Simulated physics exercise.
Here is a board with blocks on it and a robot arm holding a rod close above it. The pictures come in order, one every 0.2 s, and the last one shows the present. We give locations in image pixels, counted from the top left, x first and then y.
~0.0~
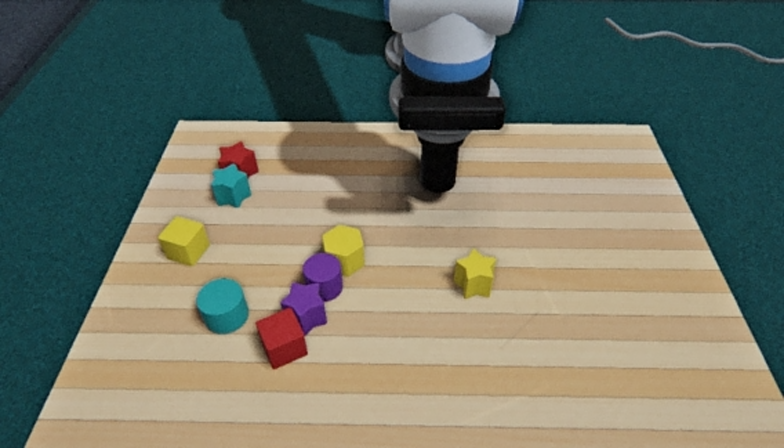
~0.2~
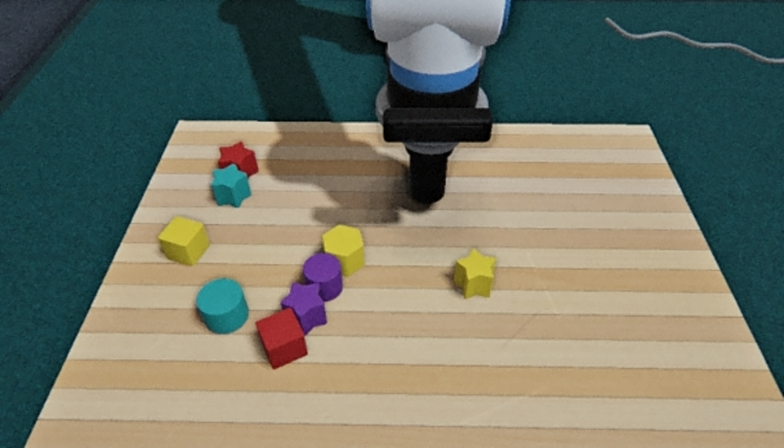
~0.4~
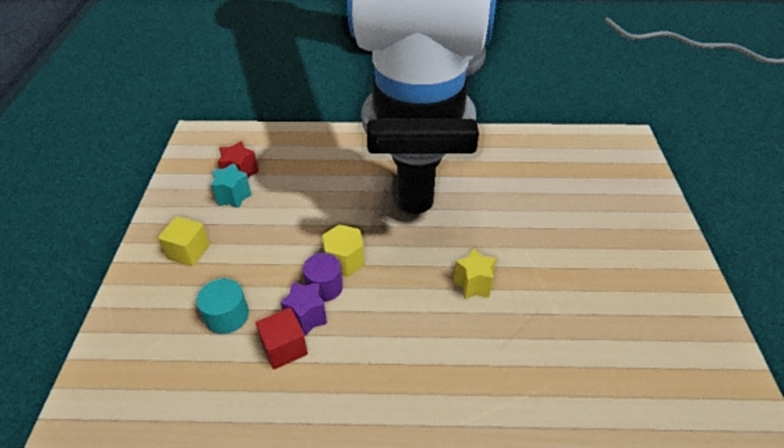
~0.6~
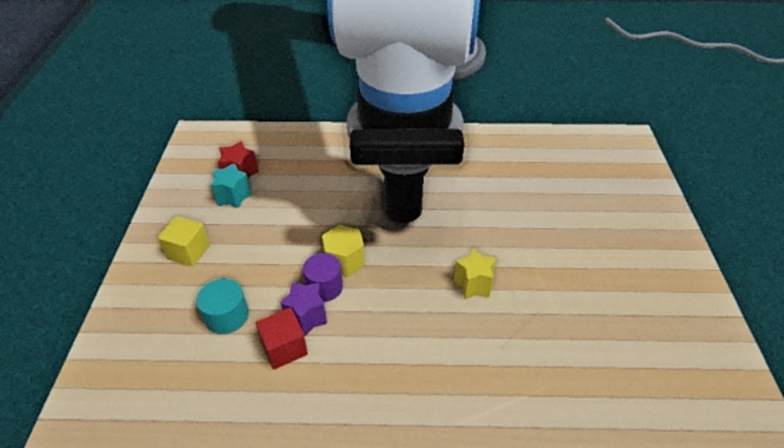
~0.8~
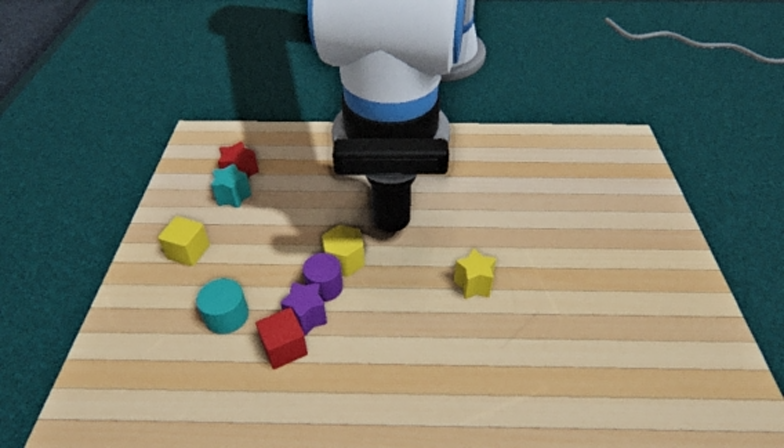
A pale striped wooden board lies on a dark green surface, seen from above at an angle by a camera that stays still. Red, teal and yellow blocks sit at left, a yellow star right of centre, and a slanting line of yellow, purple and red blocks between them. A white, blue and black robot arm moves its rod steadily left and nearer the viewer, toward the yellow hexagon, while every block stays still.
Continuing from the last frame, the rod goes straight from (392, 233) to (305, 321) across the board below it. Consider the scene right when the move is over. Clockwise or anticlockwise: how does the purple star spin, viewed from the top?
It twists against the clock when seen from above.
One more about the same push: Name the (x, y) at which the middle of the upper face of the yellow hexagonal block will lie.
At (304, 247).
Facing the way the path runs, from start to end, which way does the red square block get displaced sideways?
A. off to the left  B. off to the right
(A)
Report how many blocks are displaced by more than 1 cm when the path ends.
It will shift three or more blocks.
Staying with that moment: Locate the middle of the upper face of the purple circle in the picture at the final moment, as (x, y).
Its top middle: (267, 283).
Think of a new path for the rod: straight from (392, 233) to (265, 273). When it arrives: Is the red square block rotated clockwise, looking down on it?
My answer is yes.
The first path, step by step. One third of the way, rod (363, 245); red square block (276, 335); purple star (302, 304); purple circle (302, 275); yellow hexagonal block (321, 245), turned 35° clockwise.
Two thirds of the way, rod (333, 275); red square block (276, 336); purple star (301, 304), turned 15° anticlockwise; purple circle (285, 276); yellow hexagonal block (304, 247), turned 100° clockwise.
At the end, rod (302, 307); red square block (257, 370), turned 20° clockwise; purple star (279, 335), turned 30° anticlockwise; purple circle (267, 283); yellow hexagonal block (304, 247), turned 100° clockwise.
